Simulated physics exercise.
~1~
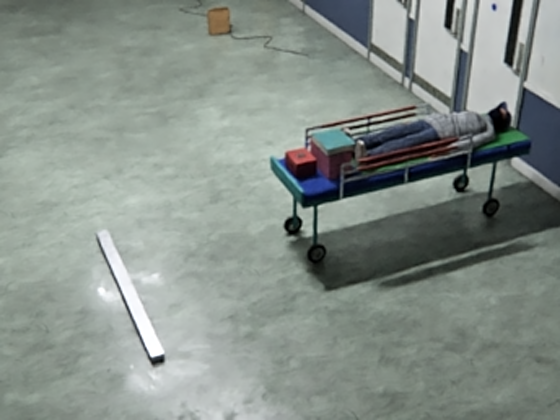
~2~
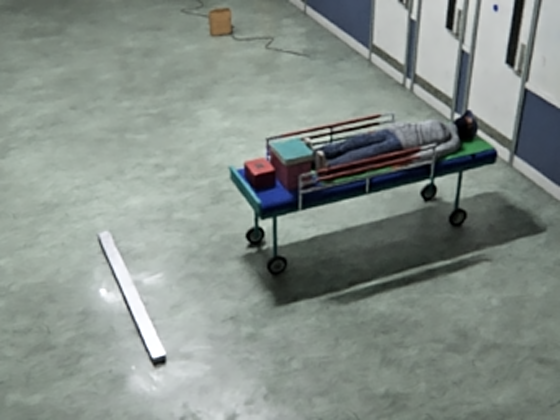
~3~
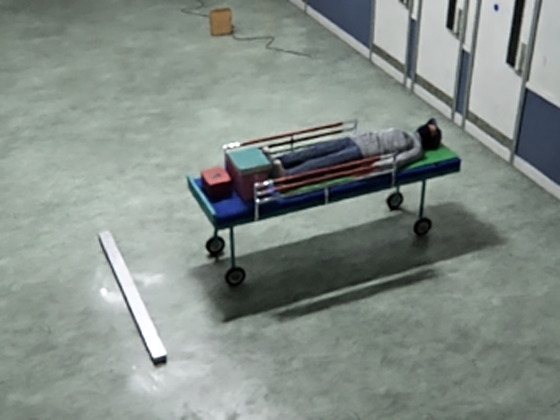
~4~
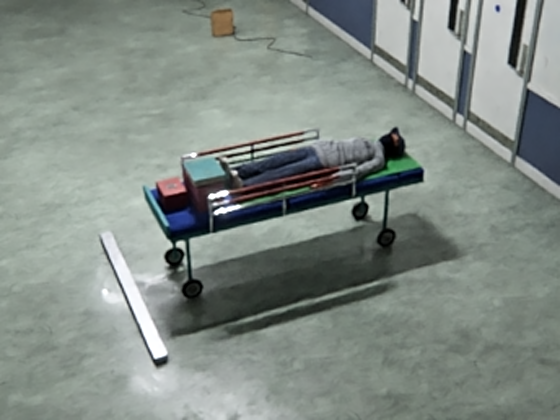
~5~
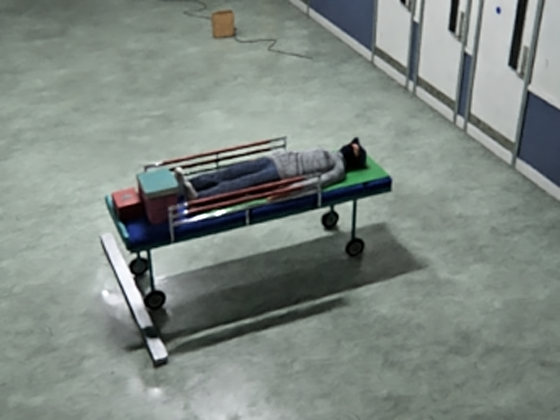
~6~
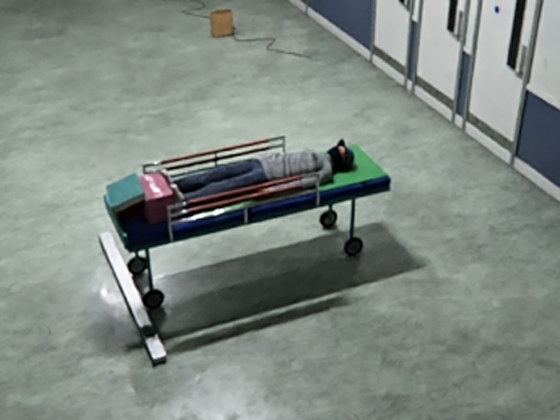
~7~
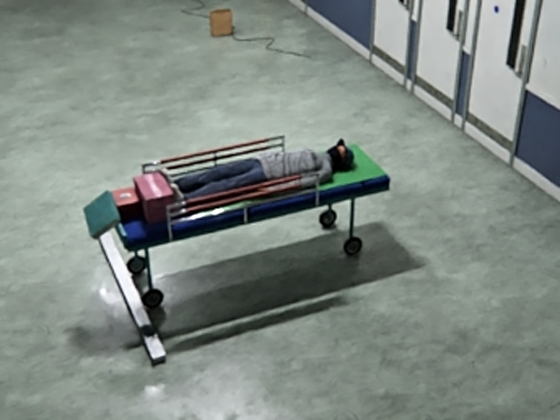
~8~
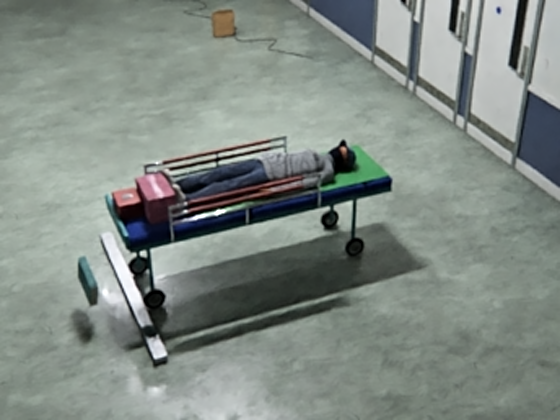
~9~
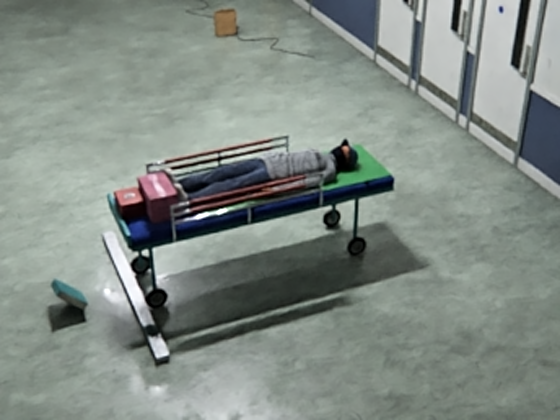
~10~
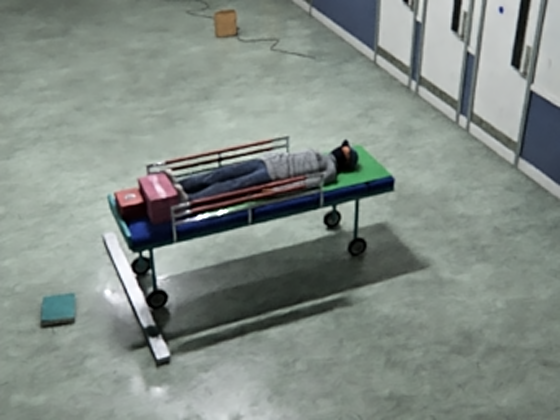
Ward trolley carrying a lying person rolls left, stops against a sill, and its teal folder tumbles off onto the floor.
